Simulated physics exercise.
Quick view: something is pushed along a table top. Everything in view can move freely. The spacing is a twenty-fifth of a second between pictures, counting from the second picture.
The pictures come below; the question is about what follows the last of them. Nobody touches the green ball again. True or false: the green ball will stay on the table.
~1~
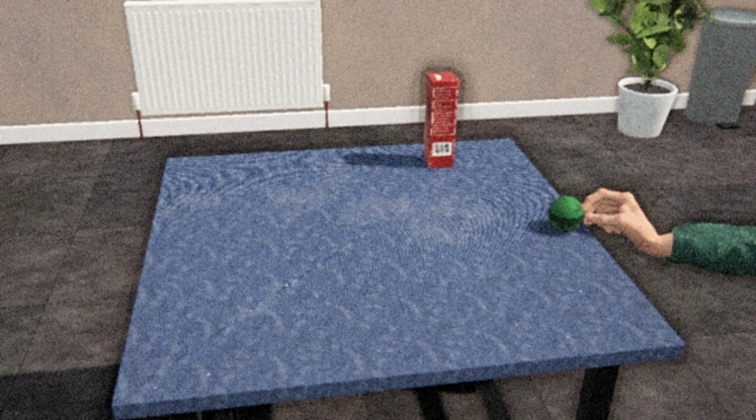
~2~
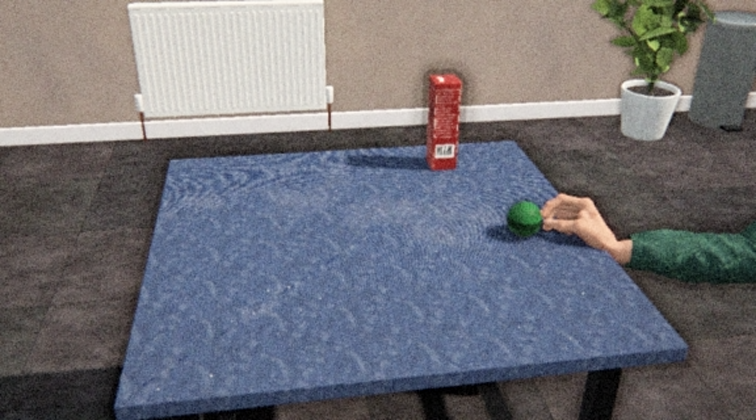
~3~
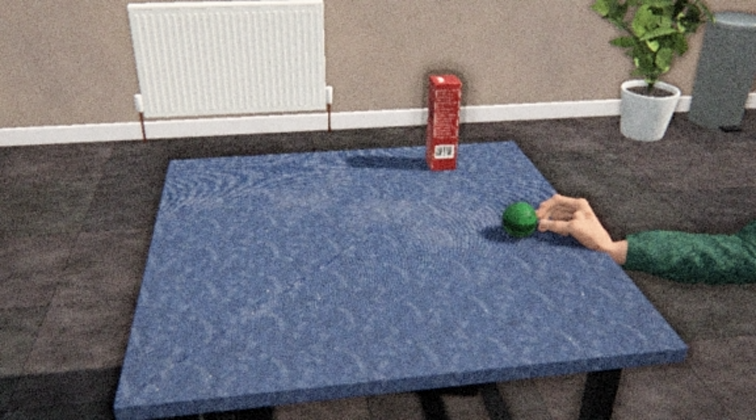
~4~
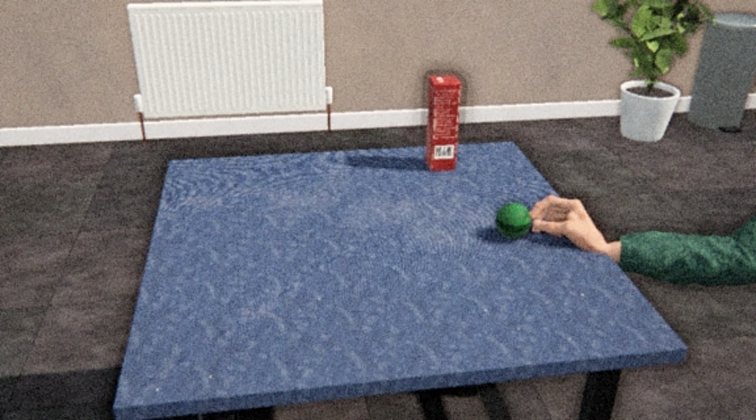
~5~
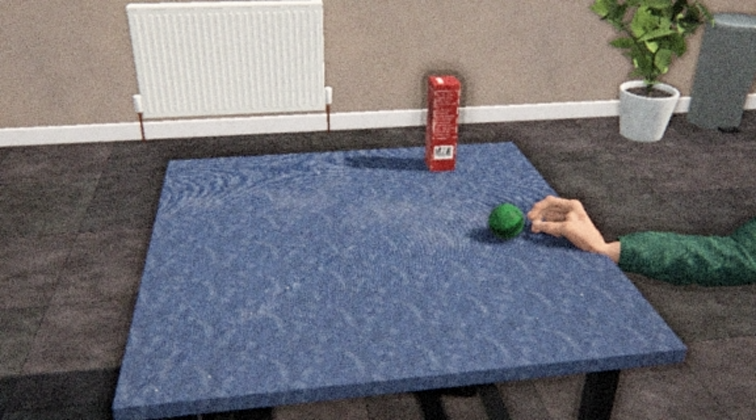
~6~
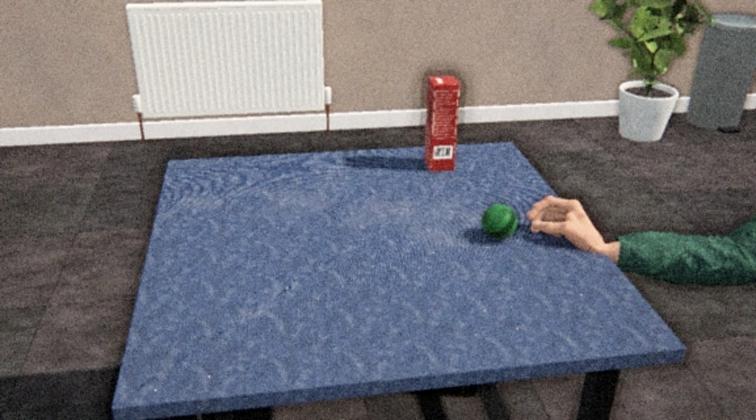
True.
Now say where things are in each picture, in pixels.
Under the hand; green ball (566, 213), in the first picture.
Under the hand; green ball (524, 219), in the second picture.
Under the hand; green ball (520, 220), in the third picture.
Green ball (513, 221), in the fourth picture.
Green ball (506, 222), in the fifth picture.
Green ball (499, 222) rolled a little, in the sixth picture.
Then, 0.10 s after the last picture, green ball rolled about its own width near (486, 223).
Then, 0.20 s after the last picture, green ball rolled about its own width near (476, 224).
Then, 0.40 s after the last picture, green ball rolled about its own width near (466, 225).
At rest, moved from the start, green ball. Seen from the same camera at the end, green ball near (465, 225).
